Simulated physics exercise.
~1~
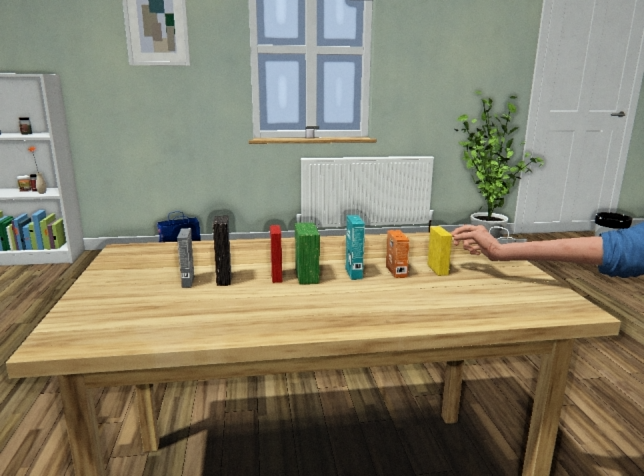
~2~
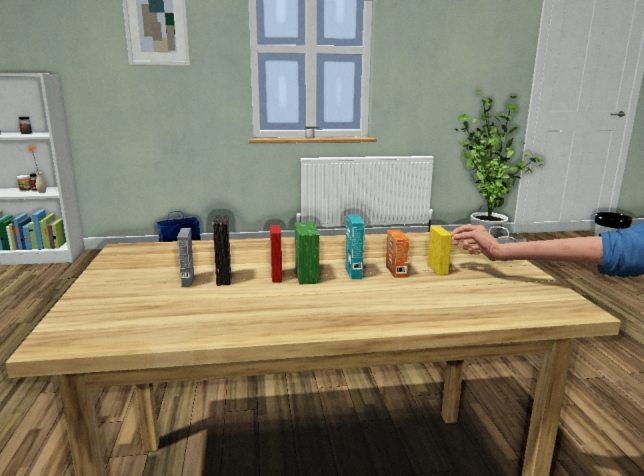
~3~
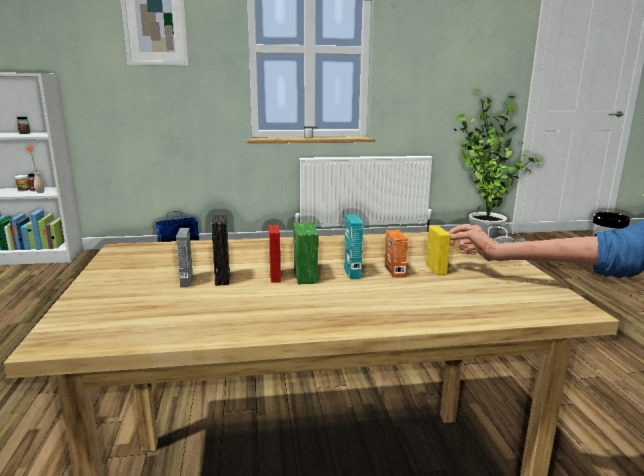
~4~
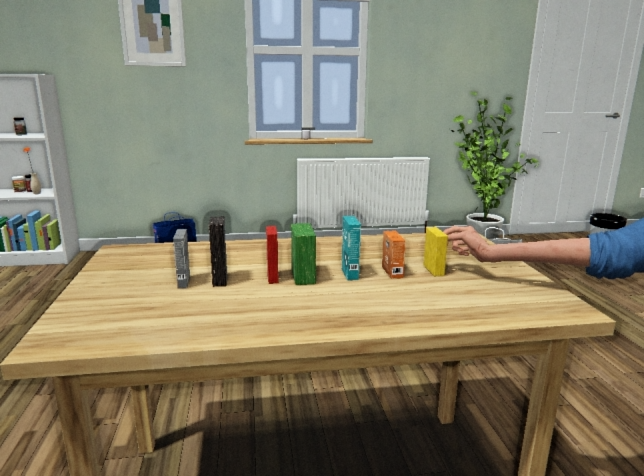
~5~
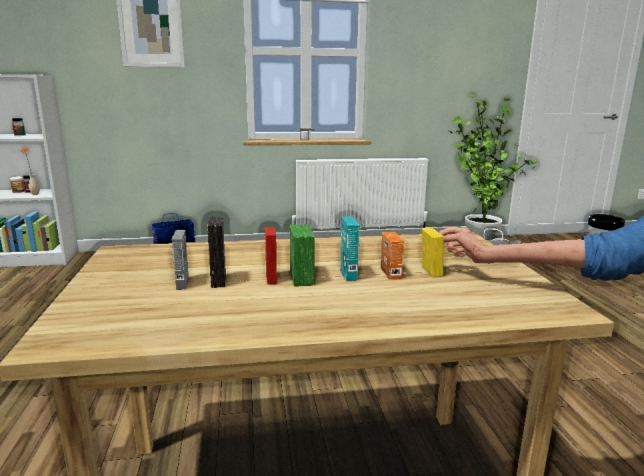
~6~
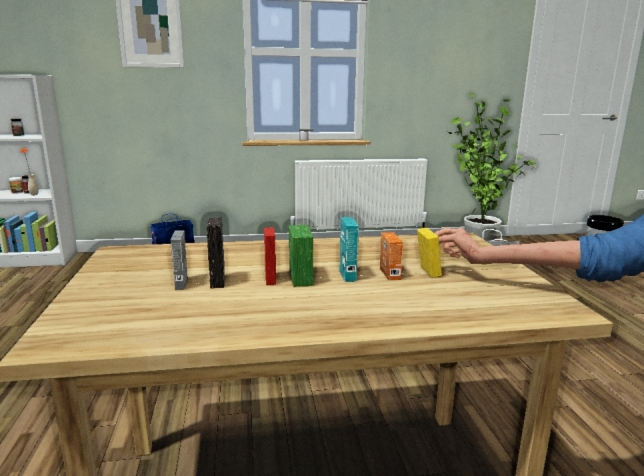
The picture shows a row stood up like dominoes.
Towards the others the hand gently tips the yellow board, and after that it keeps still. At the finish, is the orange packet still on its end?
No.
Then, 0.40 s on from there, yellow board 63° over; orange packet turned 18° from how it was put near (385, 255).
Then, 0.60 s on from there, yellow board 90° over; orange packet turned 73° from how it was put near (369, 264); turquoise packet turned 7° from how it was put.
In the end, toppled on the table, orange packet; moved from the start, turquoise packet; the other 3 unmoved. At the end, from the last picture's camera, orange packet near (368, 269).
